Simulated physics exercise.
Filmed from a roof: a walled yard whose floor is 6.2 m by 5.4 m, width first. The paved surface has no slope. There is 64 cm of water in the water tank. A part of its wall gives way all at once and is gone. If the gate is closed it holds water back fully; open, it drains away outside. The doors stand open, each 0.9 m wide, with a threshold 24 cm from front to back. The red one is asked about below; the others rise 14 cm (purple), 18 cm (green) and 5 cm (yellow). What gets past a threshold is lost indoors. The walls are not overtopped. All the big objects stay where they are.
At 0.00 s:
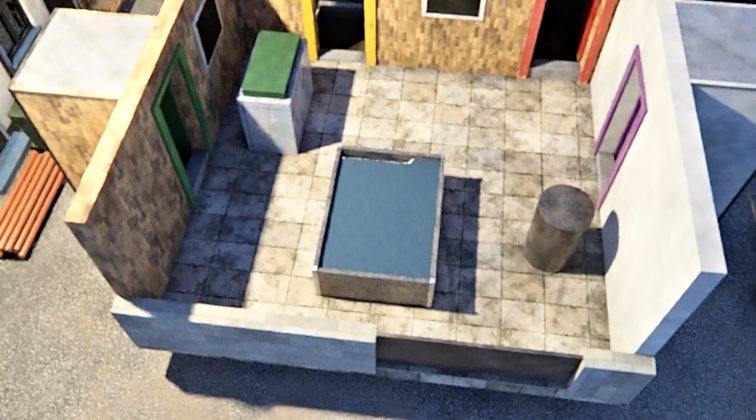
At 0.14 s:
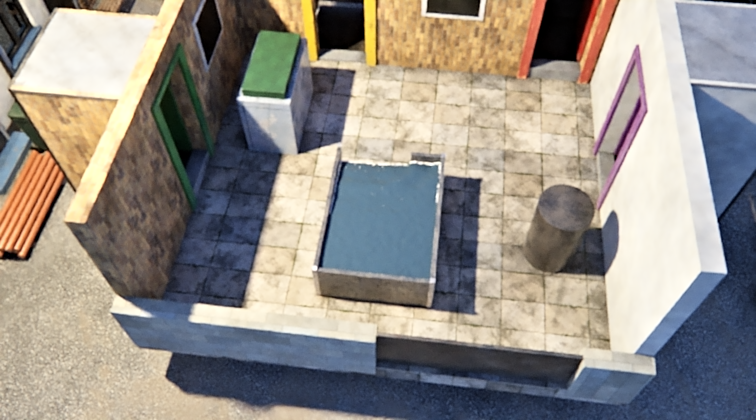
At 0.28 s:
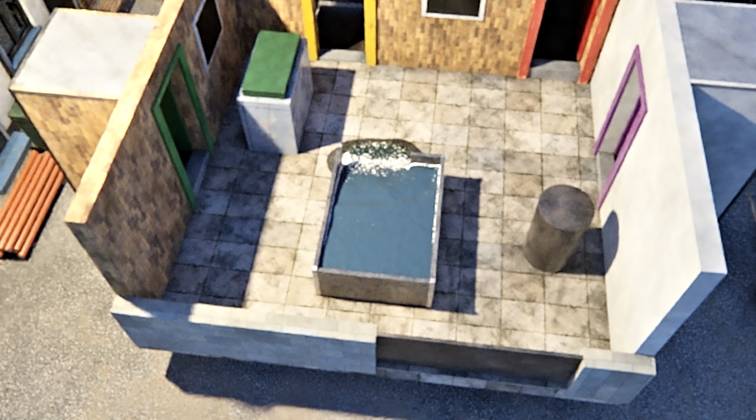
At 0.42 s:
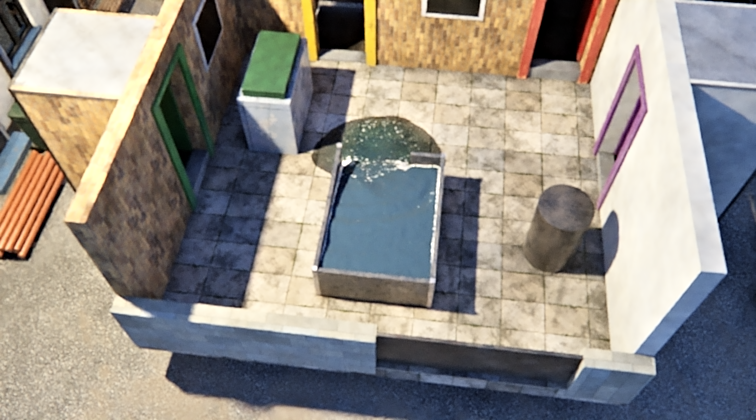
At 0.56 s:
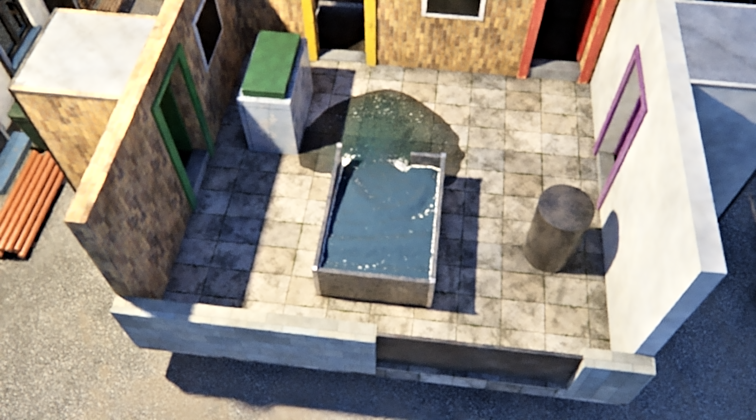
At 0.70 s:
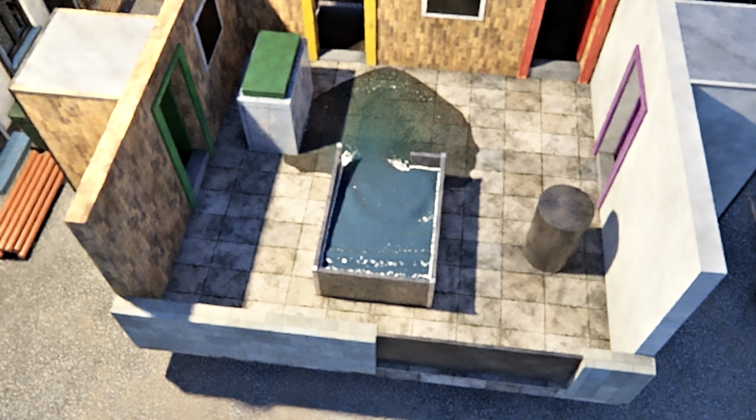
Walled yard seen from above, water bursting through the far side of a raised tank and spreading across the paved floor.
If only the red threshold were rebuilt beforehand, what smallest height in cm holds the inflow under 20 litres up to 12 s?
At least 8 cm or so.
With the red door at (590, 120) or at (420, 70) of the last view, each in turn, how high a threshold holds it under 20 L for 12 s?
Roughly 12.0 and 22 cm.
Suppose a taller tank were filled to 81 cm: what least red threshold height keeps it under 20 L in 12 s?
Some 11.5 cm.
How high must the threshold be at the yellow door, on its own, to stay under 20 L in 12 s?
About 26 cm at yellow.
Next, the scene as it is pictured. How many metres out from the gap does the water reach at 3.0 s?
About 4.2 m.
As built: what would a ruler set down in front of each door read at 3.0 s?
Depths in cm: Red 7, purple 1, green 0, yellow 22.
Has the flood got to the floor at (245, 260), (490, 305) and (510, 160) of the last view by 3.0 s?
In that order: Still dry, dry, dry.
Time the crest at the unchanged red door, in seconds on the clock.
Near 4.5 s.
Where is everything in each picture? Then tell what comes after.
In the first frame, still water, 64 cm deep, in the water tank at (383, 213); the red door at (565, 35) is dry.
In the second frame, the gap is on the far side, the front 0.3 m out at a hidden place; the back of the water tank holds 64 cm.
In the third frame, the gap is on the far side, the front 0.8 m out at (389, 143); the back of the water tank holds 64 cm.
In the fourth frame, the front is at (381, 120), 1.3 m from the gap on the far side; 1.8 m2 of floor is wet, 64 cm left at the back.
In the fifth frame, the front is at (382, 94), 1.9 m from the gap on the far side; 3.3 m2 of floor is wet, 61 cm left at the back.
In the sixth frame, the front is at (382, 71), 2.4 m from the gap on the far side; 4.6 m2 of floor is wet, 54 cm left at the back; 2.0 m in a straight line remain to the red door at (565, 35).
After 1.4 s water covers 25 % of the floor, deepest (30 cm) near (366, 167); it has not reached the red door.
After 3.0 s water covers 35 % of the floor, deepest (23 cm) near (587, 89); 7 cm at the red door, 0 litres in over its 23 cm threshold.
After 12.0 s water covers 95 % of the floor, deepest (8 cm) near (363, 348); 6 cm at the red door, 0 litres in over its 23 cm threshold.
At the red door as built, the water arrived by 1.8 s and peaked near 11 cm at 4.6 s.
Run again over the same 12 s with other heights there, 34 litres in over 6.5 cm, 14 litres over 9 cm. The limit of 20 litres is kept from about 8 cm up.
